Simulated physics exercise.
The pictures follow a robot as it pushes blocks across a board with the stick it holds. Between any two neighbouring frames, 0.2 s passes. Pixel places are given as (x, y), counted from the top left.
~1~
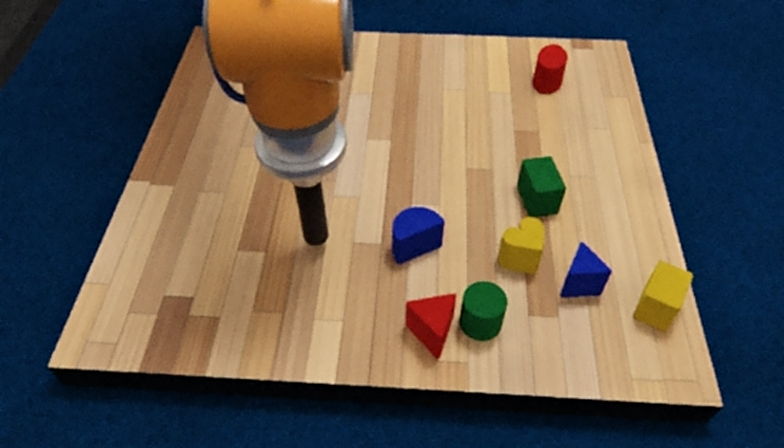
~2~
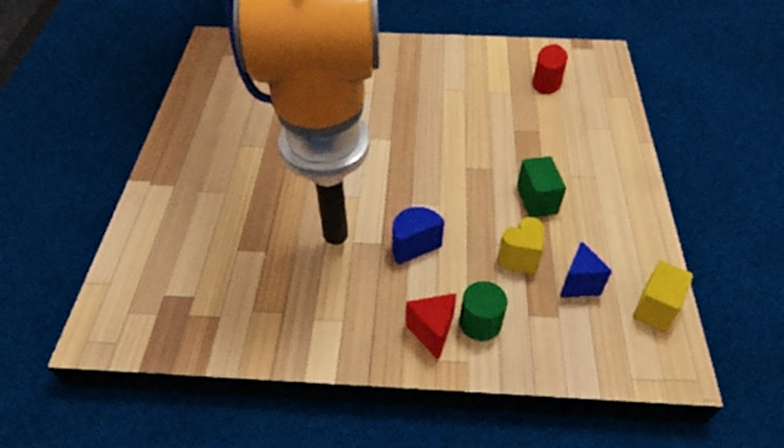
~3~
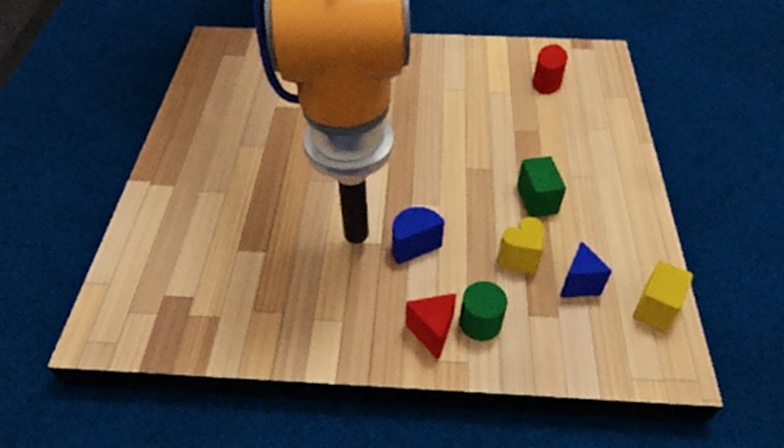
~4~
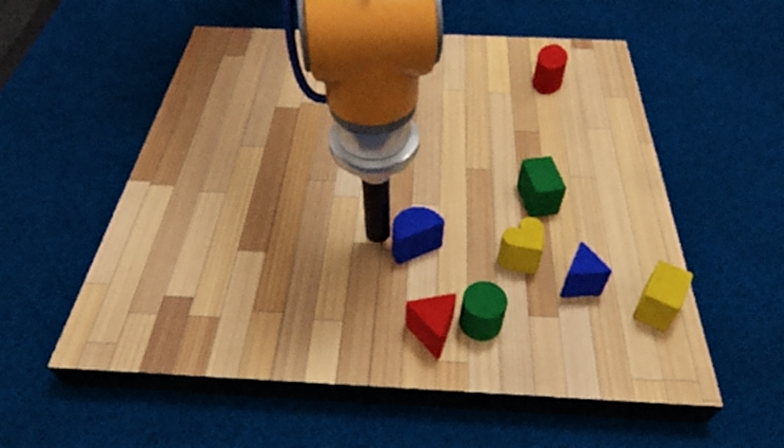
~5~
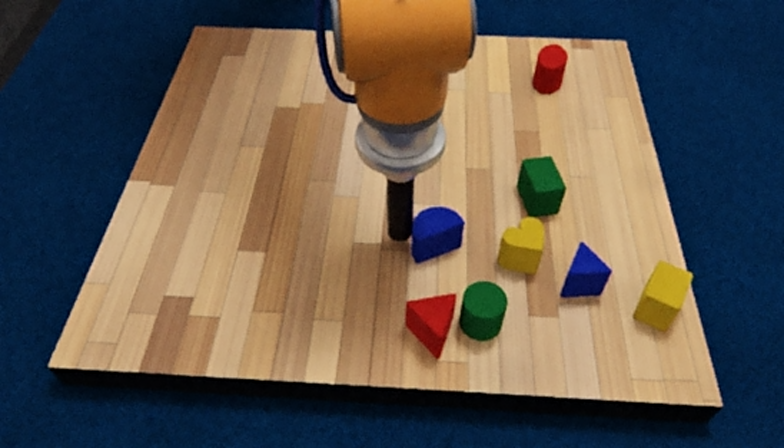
On a wooden board scattered with colored blocks, an orange robot arm slid its black stick steadily to the right until it met the blue rounded block and pushed it slightly rightward.
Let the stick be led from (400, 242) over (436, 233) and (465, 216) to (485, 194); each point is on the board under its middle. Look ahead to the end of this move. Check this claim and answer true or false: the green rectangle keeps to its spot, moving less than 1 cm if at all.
The statement is correct.
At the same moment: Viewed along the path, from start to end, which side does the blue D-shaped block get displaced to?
Picture yourself facing from the start of the path to its end: The blue D-shaped block moves off to your right.
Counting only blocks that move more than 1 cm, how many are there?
Going by the path, one of them shifts by more than about 1 cm.
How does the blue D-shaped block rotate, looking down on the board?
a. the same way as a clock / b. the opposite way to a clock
Answer: A.
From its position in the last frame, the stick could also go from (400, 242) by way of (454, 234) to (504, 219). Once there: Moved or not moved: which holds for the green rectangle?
Still in place.
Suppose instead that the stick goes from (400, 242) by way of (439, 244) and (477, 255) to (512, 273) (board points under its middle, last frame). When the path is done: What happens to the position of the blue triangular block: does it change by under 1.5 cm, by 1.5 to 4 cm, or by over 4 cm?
Displacement: Within 1.5 cm.
The first path, step by step. One third of the way, stick (437, 222); blue D-shaped block (472, 219), turned 25° clockwise.
Two thirds of the way, stick (466, 206); blue D-shaped block (488, 217), turned 60° clockwise; yellow heart (529, 236), turned 10° anticlockwise.
At the end, stick (487, 183); blue D-shaped block (488, 217), turned 60° clockwise; yellow heart (529, 236), turned 10° anticlockwise; green rectangle unmoved.
